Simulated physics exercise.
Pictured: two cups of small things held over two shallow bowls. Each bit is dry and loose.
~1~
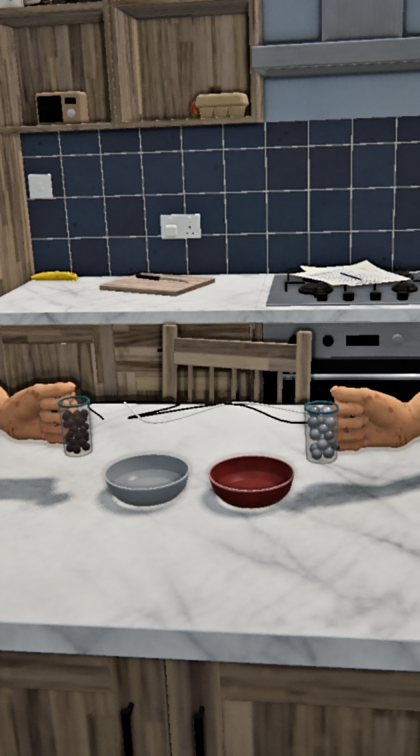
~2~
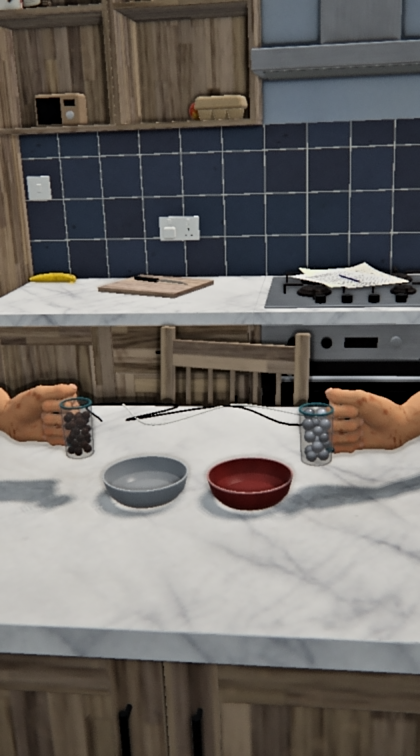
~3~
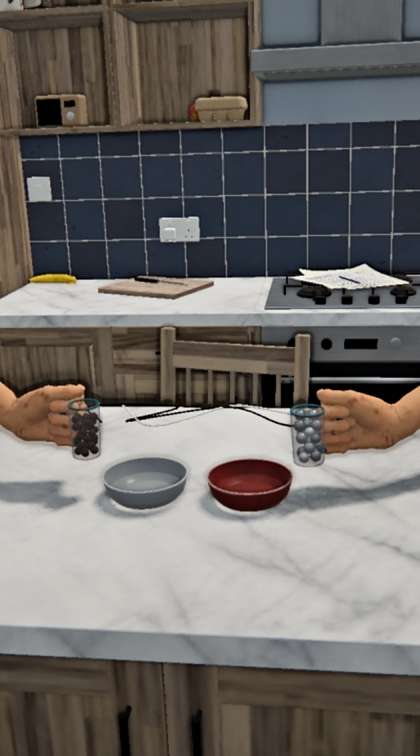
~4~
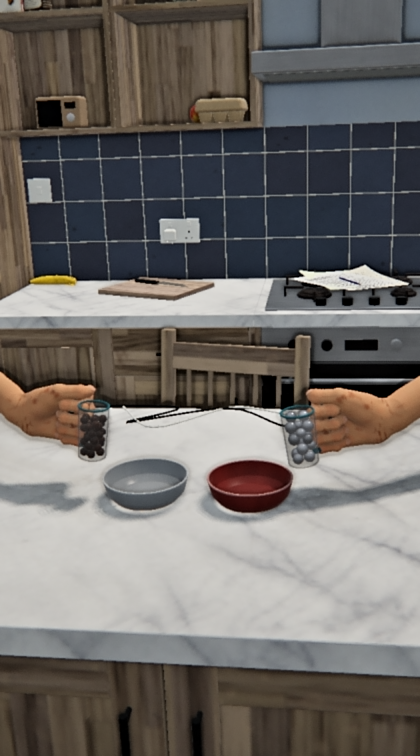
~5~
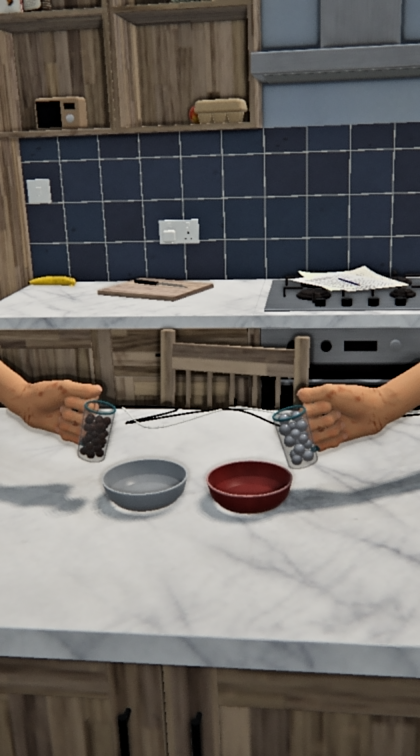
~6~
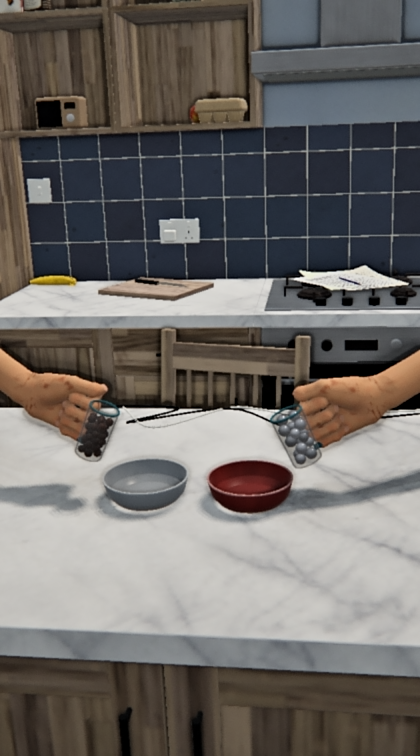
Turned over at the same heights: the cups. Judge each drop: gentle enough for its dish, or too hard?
On the left the dish - gentle enough, right - gentle enough.
Then, 0.48 s on from there, left, the whole lot still in the cup; right, the whole lot still in the cup.
Then, 0.89 s on from there, left, the bulk still in the cup, a little in the dish, a little in the air; right, the bulk still in the cup, a little in the dish, a little in the air.
Then, 1.25 s on from there, left, the whole lot in the dish; right, the whole lot in the dish.
In the end, left, the whole lot in the dish, none at all outside the dish; right, the whole lot in the dish, none at all outside the dish.
